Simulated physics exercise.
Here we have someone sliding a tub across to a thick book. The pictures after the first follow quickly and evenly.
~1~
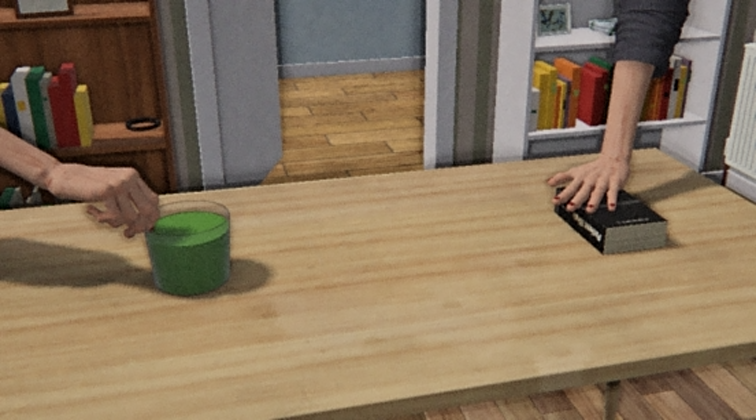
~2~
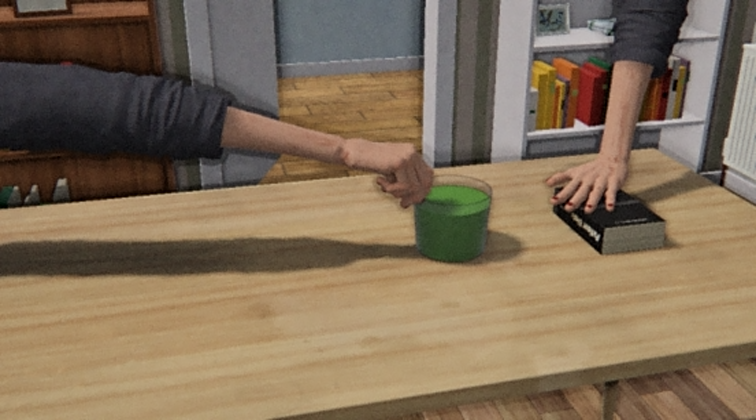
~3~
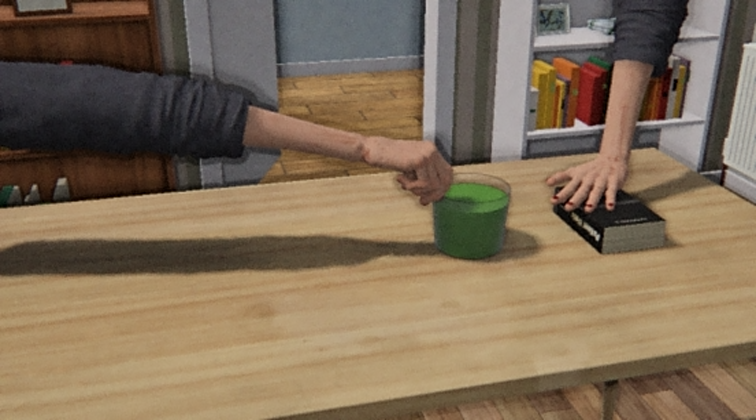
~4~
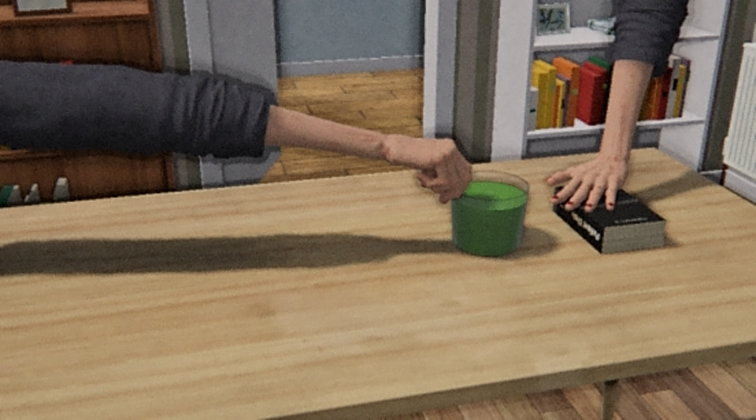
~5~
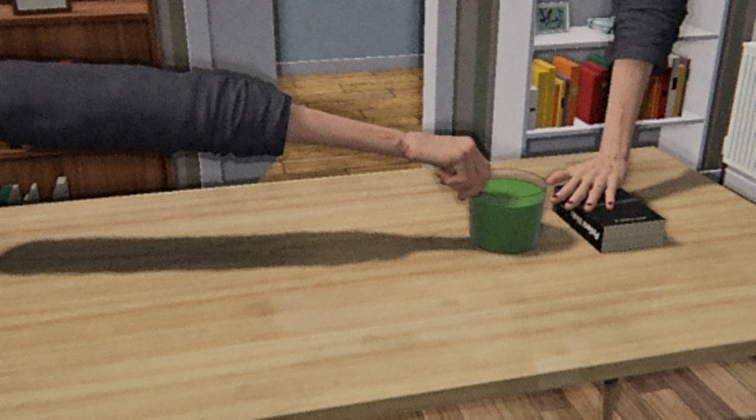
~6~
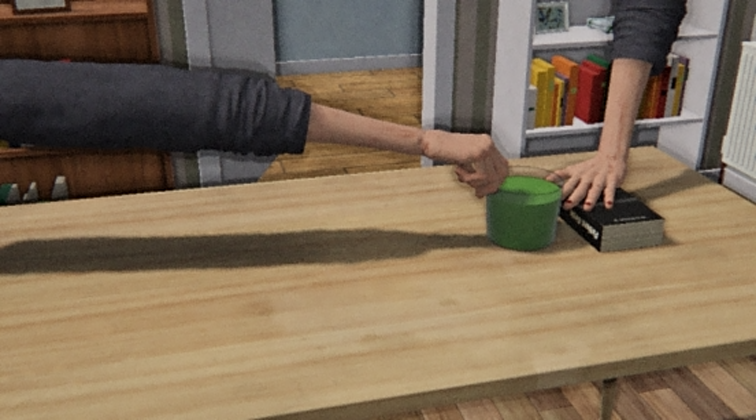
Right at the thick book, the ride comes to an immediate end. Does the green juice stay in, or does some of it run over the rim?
The green juice runs over the rim.
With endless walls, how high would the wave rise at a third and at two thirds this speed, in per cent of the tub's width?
Peak rise: 10 percent first, 20 percent second.
Soon after, the tub meets the thick book.
Later, the green juice surges up the wall; some has gone over its rim.
In the end, the tub stands at the thick book; some has gone over its rim.
